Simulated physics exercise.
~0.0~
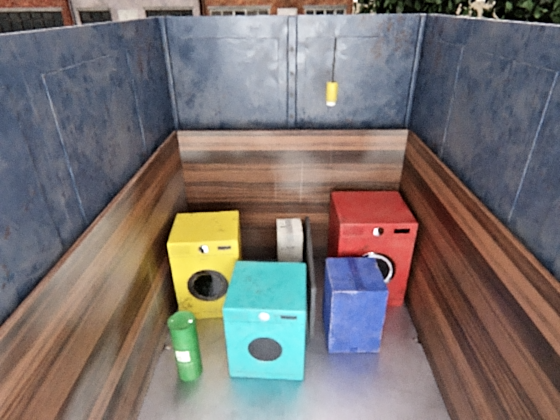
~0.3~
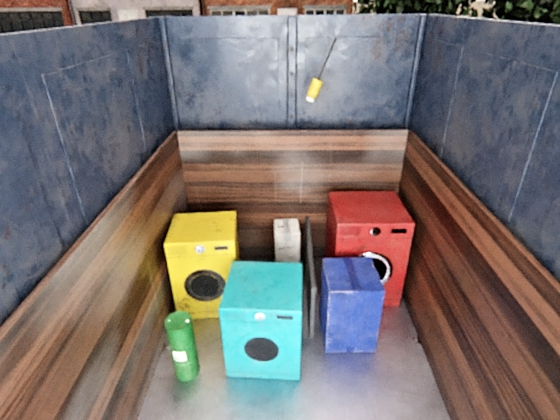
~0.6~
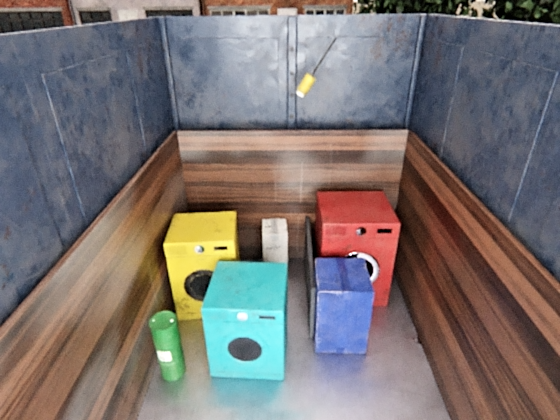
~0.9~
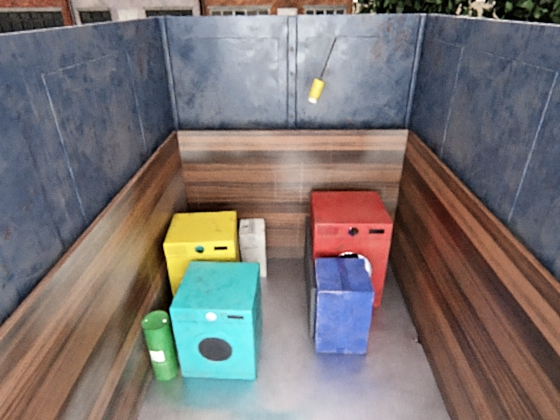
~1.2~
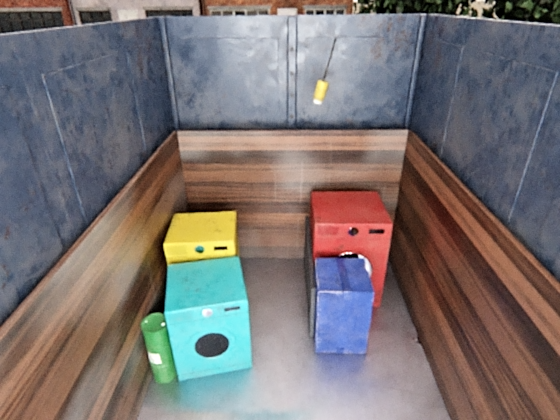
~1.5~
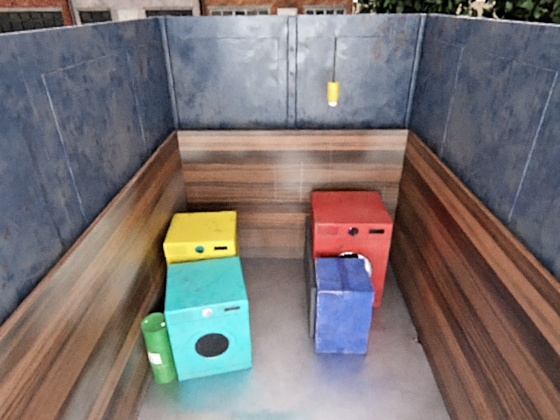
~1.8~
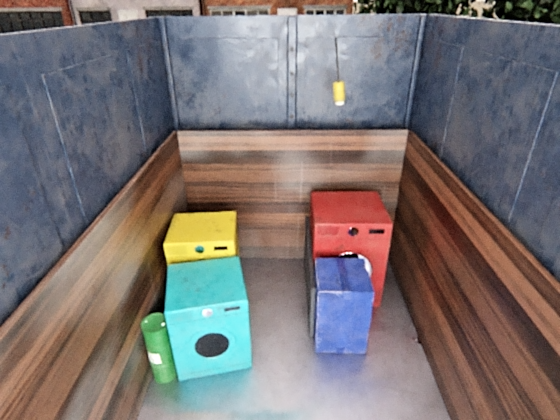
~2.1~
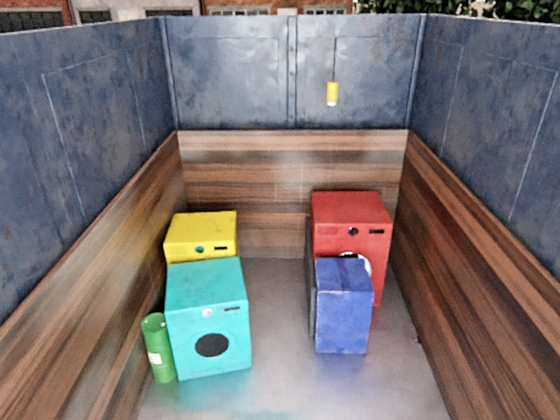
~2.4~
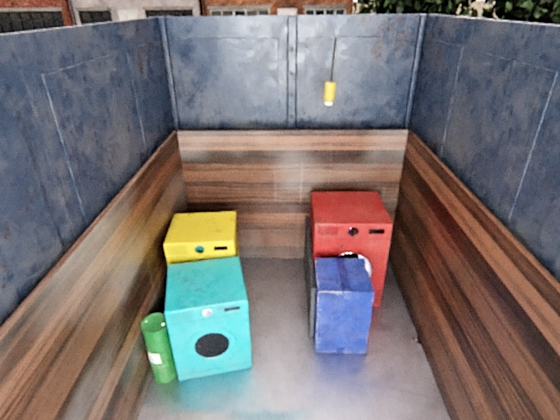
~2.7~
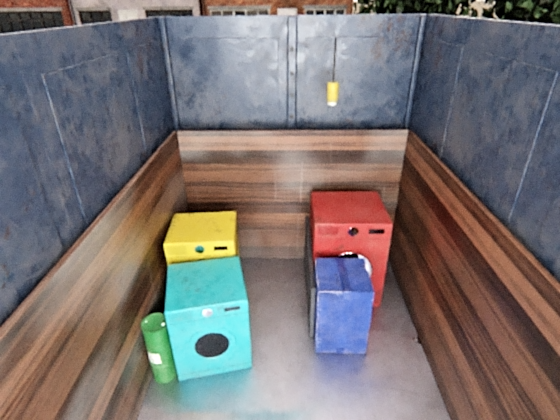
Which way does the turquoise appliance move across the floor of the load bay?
The turquoise appliance slides to the left and then stays there, still upright.
